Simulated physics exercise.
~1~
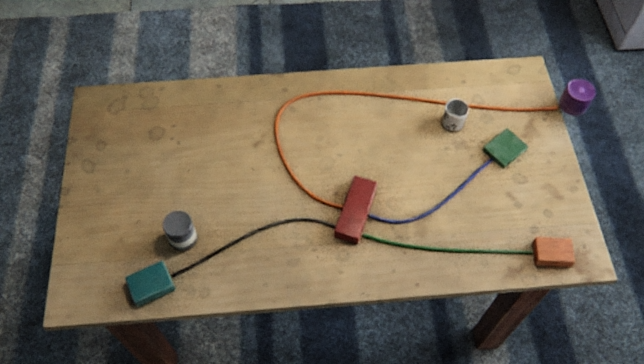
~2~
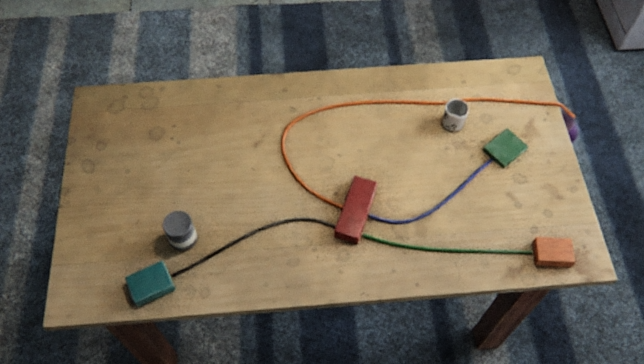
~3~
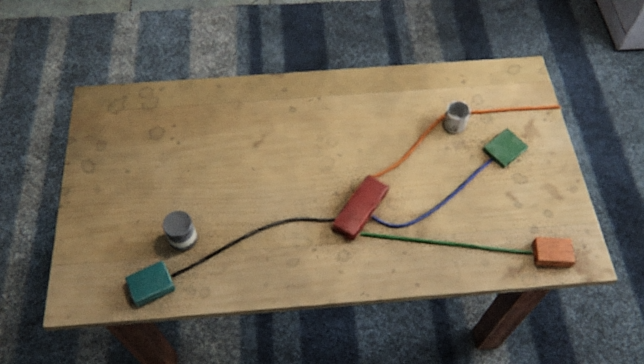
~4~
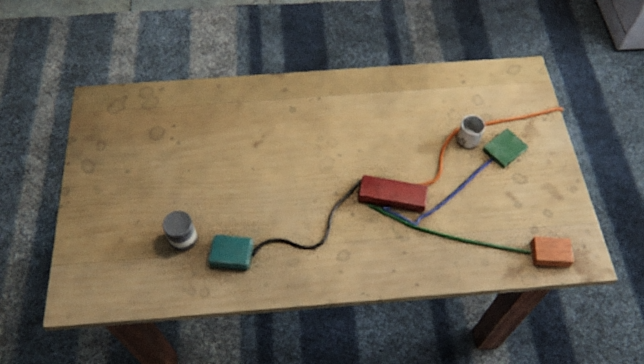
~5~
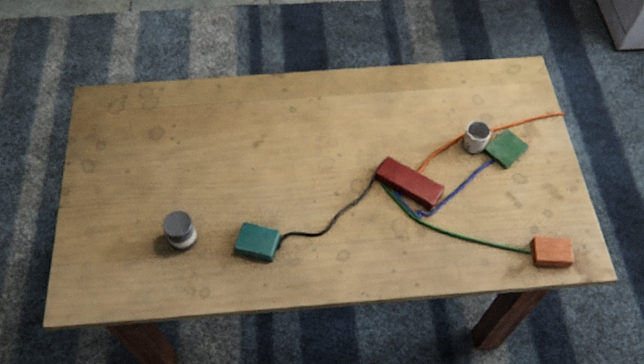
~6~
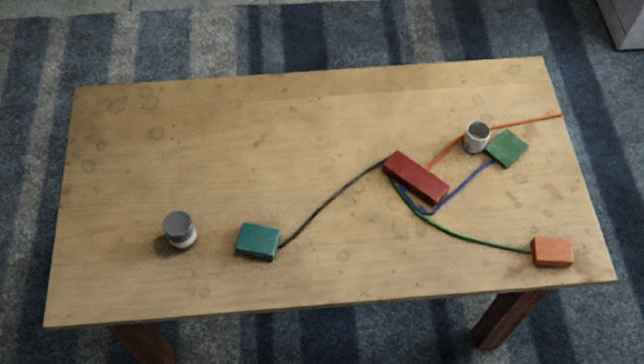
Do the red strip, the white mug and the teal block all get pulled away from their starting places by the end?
Yes, all of them move. The red strip and the teal block are dragged to the right, and the white mug is shifted a little, but they all stay on the table.
A purple speaker tips over the far right edge of a wooden table, seen from above on a blue striped rug. Orange, blue, green and black cables meet at a red strip in the middle, with a white mug near the far side and a grey canister at left. As the speaker drops out of sight, the orange loop pulls straight against the mug. The strip then slides and turns to the right, dragging the teal block after it, while the mug shifts slightly toward the green block. Everything else stays on the table, the orange cable running over the edge.
